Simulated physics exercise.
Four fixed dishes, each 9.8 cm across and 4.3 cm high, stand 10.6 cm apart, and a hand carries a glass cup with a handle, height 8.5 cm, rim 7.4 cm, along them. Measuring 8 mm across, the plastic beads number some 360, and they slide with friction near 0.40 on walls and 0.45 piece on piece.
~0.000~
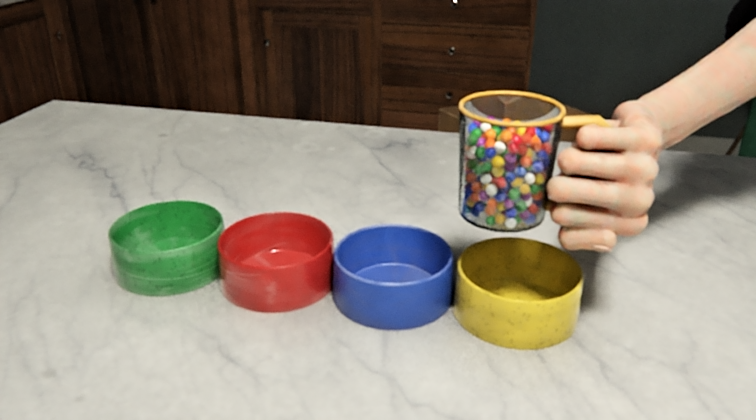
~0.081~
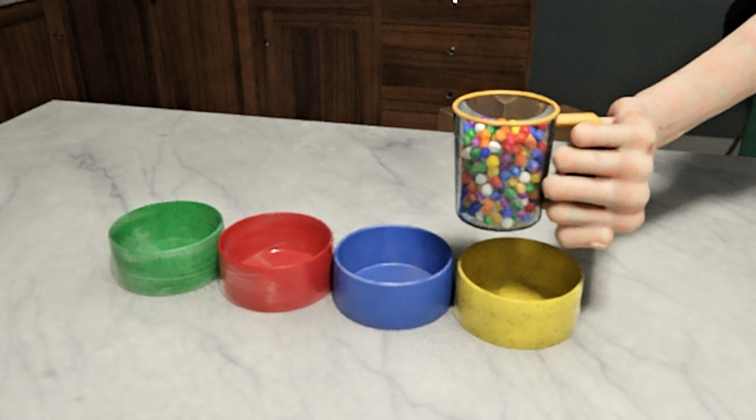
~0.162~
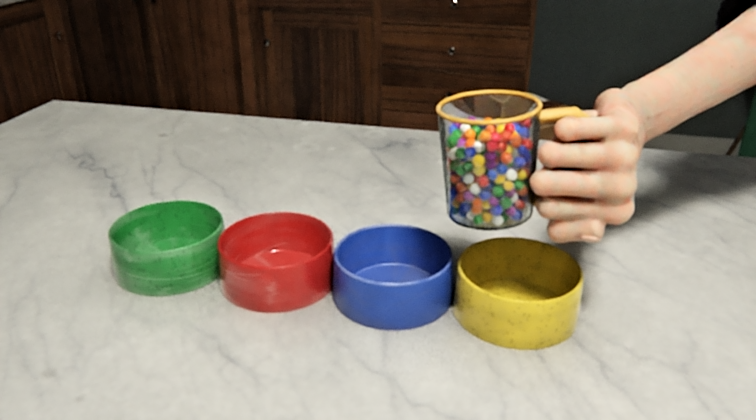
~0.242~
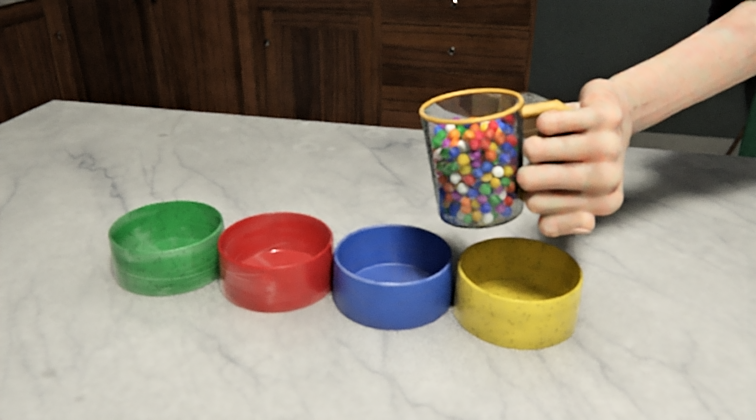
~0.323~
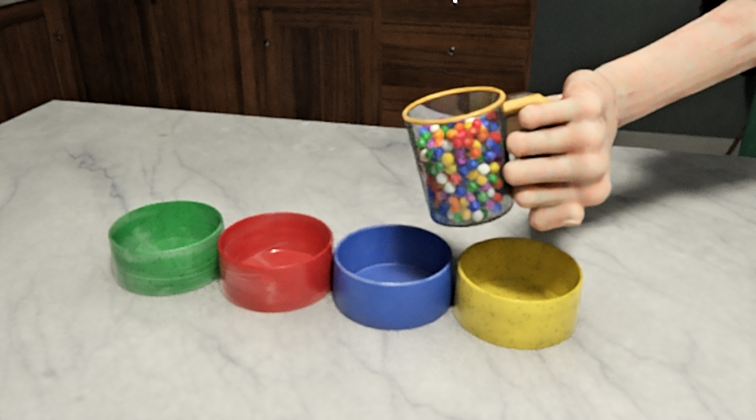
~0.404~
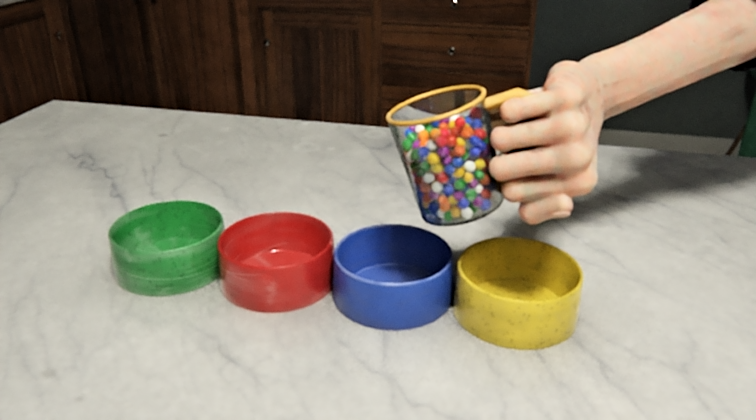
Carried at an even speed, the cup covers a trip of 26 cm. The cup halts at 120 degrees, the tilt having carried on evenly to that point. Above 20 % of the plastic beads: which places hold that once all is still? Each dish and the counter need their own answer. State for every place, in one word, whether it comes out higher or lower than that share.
Red: Lower, blue: Lower, green: Higher, yellow: Lower, counter: Lower.
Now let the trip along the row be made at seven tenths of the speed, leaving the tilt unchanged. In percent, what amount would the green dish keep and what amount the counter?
Green 70, counter 10.
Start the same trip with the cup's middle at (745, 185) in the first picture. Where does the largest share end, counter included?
Biggest portion: Red.
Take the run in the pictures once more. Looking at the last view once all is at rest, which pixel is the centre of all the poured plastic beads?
Roughly (161, 242).
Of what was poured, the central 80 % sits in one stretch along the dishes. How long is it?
The stretch is around 6 cm long.
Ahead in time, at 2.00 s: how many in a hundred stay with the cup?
Roughly 85 per cent, give or take.
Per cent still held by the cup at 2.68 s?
Close to 0 per cent of the load, I'd guess.
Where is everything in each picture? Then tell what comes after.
In the first frame, cup at (506, 162), tilt 0 degrees, lip at (461, 104), moved 0.0 cm; middle of the pieces at (505, 166); yellow dish at (520, 268); blue dish at (393, 252); red dish at (276, 238); green dish at (167, 225).
In the second frame, cup at (502, 161), tilt 1 degrees, lip at (455, 105), moved 0.3 cm; middle of the pieces at (501, 165).
In the third frame, cup at (489, 160), tilt 5 degrees, lip at (439, 107), moved 1.3 cm; middle of the pieces at (489, 164).
In the fourth frame, cup at (476, 159), tilt 9 degrees, lip at (422, 110), moved 2.3 cm; middle of the pieces at (476, 163).
In the fifth frame, cup at (462, 158), tilt 13 degrees, lip at (405, 112), moved 3.3 cm; middle of the pieces at (463, 162).
In the sixth frame, cup at (449, 157), tilt 17 degrees, lip at (389, 115), moved 4.4 cm; middle of the pieces at (450, 161); yellow dish at (520, 268); blue dish at (393, 252); red dish at (276, 238); green dish at (167, 225). The cup turns about 50 degrees a second and travels 13 cm a second.
After 1.36 s, tilt 65 degrees; cup holds 100 %.
After 2.00 s, tilt 96 degrees; cup holds 85 %, green 10 %.
After 2.68 s, tilt 120 degrees; cup holds 0 %, green 95 %.
At rest (3.2 s), red 0 %, blue 0 %, green 95 %, yellow 0 %, counter 5 %.
